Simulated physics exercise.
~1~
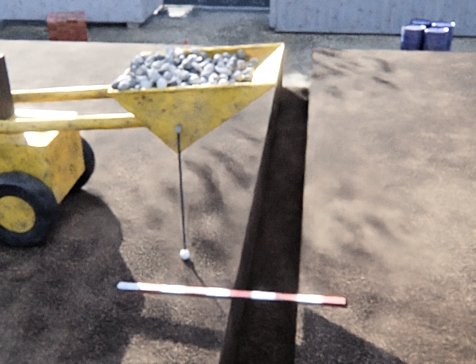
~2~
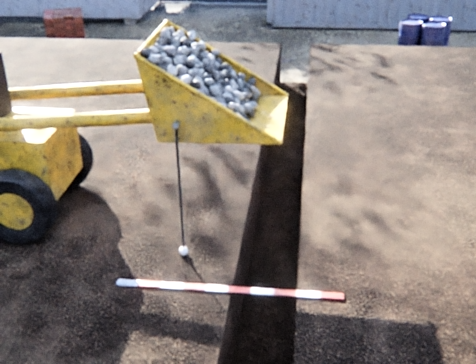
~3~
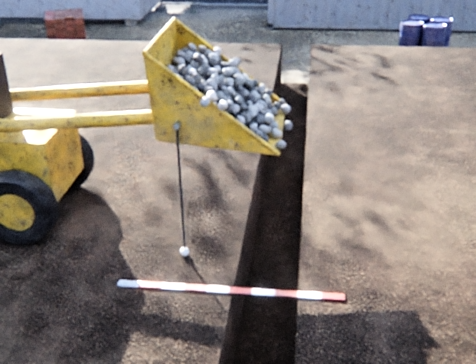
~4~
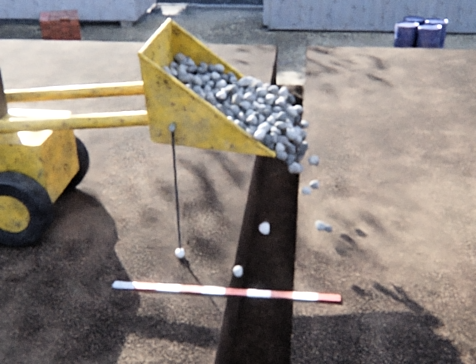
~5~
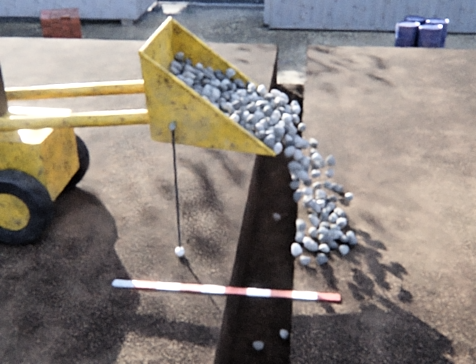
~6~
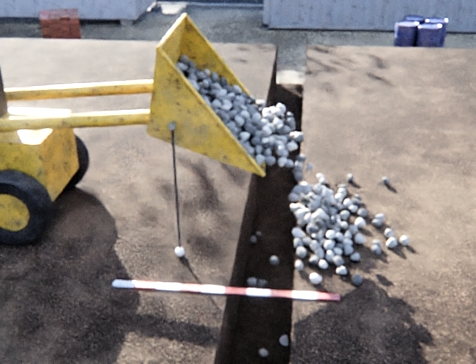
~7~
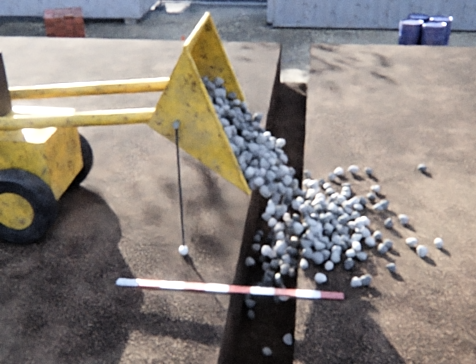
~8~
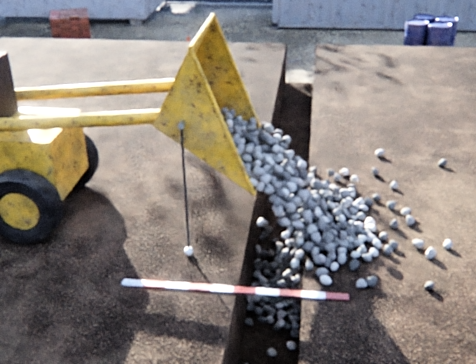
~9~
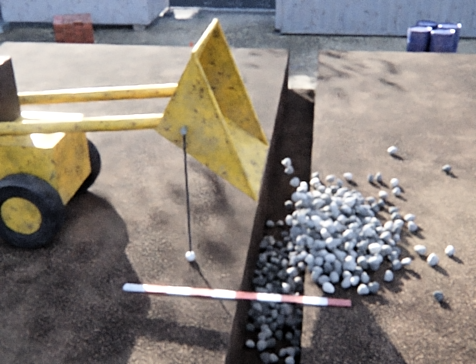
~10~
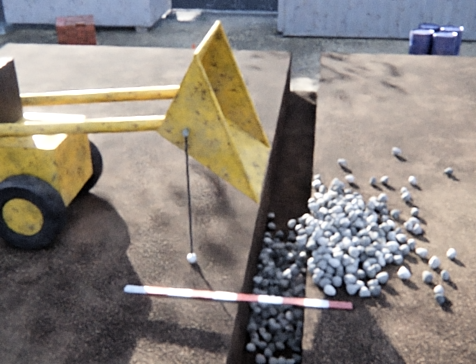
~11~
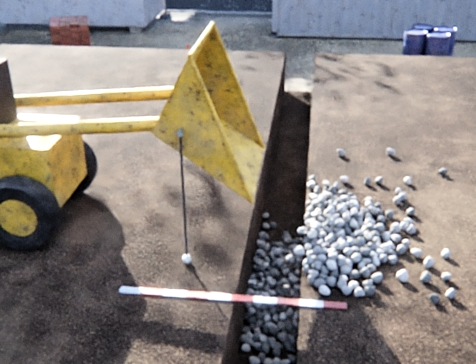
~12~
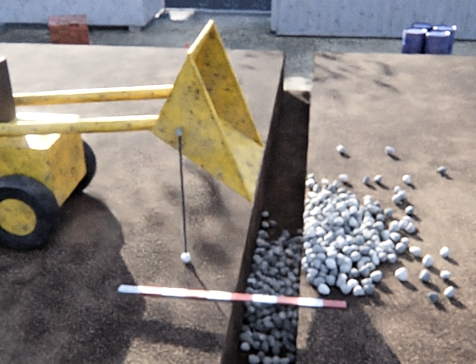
A yellow loader tips its bucket, spilling gray stones into the trench and beyond it.
